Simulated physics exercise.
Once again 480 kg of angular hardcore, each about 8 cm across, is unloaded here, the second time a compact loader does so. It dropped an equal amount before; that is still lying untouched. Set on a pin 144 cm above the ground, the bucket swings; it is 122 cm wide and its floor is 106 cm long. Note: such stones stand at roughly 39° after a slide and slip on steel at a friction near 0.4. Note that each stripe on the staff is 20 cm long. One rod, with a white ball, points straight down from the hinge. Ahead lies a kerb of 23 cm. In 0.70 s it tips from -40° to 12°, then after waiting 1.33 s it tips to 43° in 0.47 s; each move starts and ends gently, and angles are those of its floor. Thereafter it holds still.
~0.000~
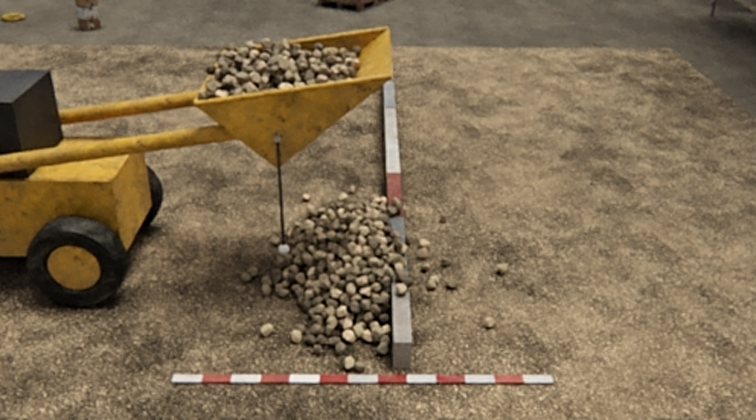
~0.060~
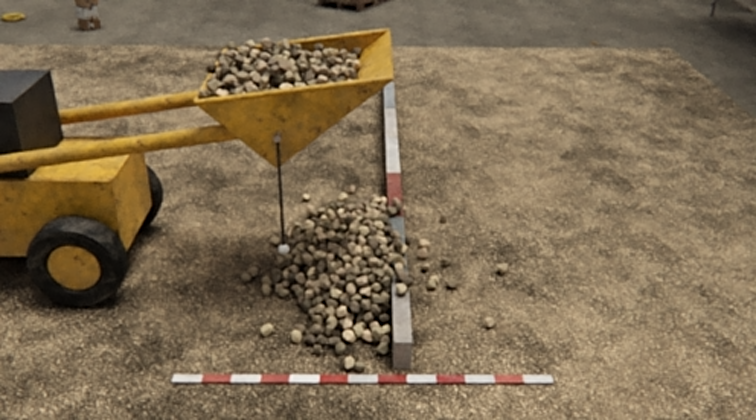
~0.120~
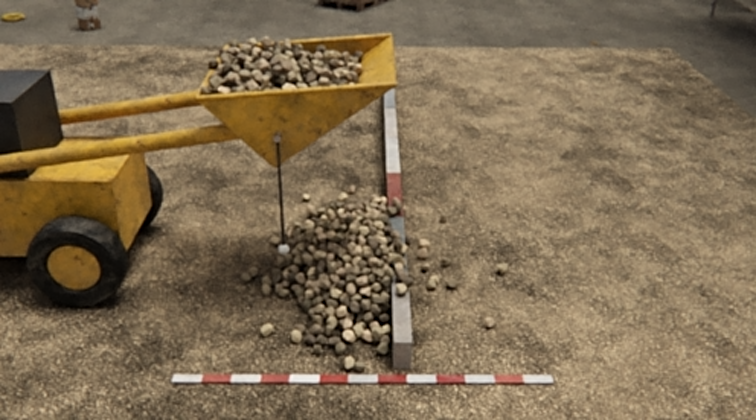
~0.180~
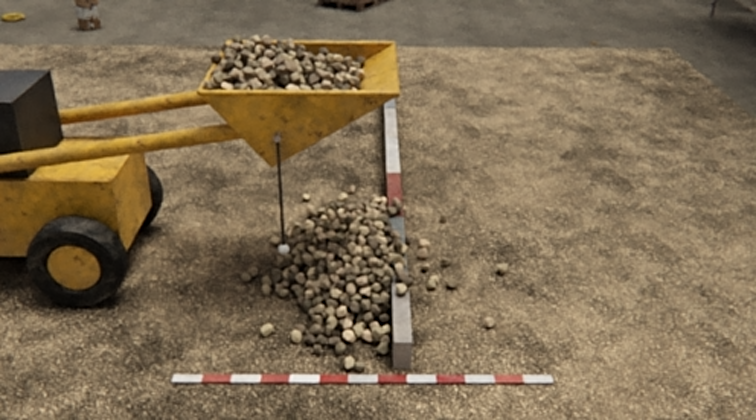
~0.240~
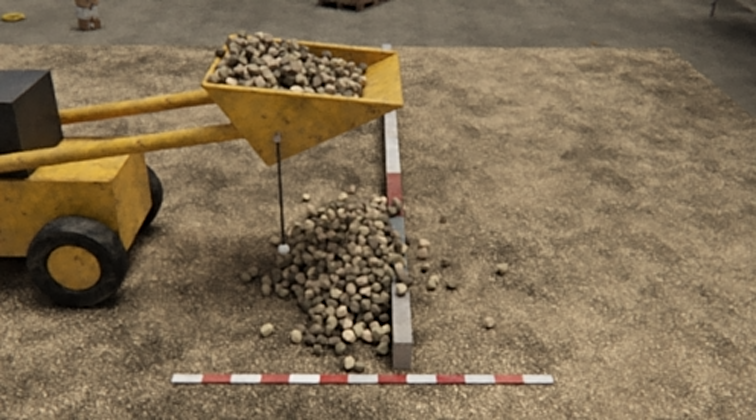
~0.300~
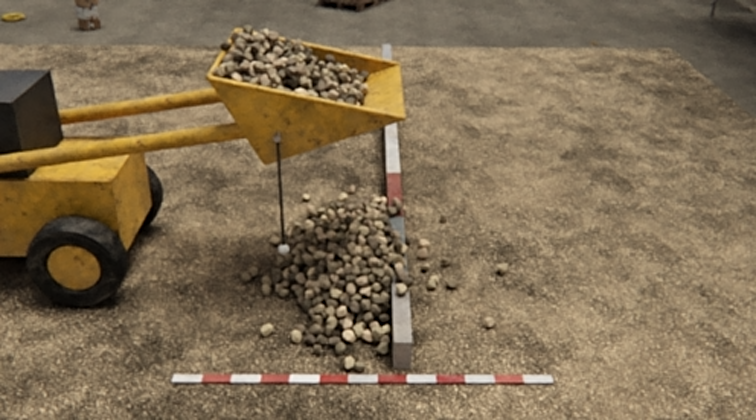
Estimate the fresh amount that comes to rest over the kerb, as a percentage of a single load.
About 69 per cent of a load.
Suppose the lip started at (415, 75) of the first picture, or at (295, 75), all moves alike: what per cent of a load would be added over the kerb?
Around 95 and 0 percent respectively.
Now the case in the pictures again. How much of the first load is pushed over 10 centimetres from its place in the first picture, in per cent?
Close to 5 in a hundred of them.
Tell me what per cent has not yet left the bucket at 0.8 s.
Roughly 100 per cent remains inside.
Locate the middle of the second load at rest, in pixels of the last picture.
In the last view, somewhere near (426, 254).
After 0.5 s the floor is at 3°; in per cent of one load, 100 in the bucket, 99 on this side of the kerb, 2 over the kerb; the foremost stones are at (452, 268).
After 0.8 s the floor is at 12°; in per cent of one load, 100 in the bucket, 99 on this side of the kerb, 2 over the kerb; the foremost stones are at (452, 268).
After 3.0 s the floor is at 43°; in per cent of one load, 24 in the bucket, 147 on this side of the kerb, 29 over the kerb; the foremost stones are at (501, 260).
After 5.7 s the floor is at 43°; in per cent of one load, 0 in the bucket, 130 on this side of the kerb, 71 over the kerb; the foremost stones are at (548, 257). Net gain over the kerb, 69.
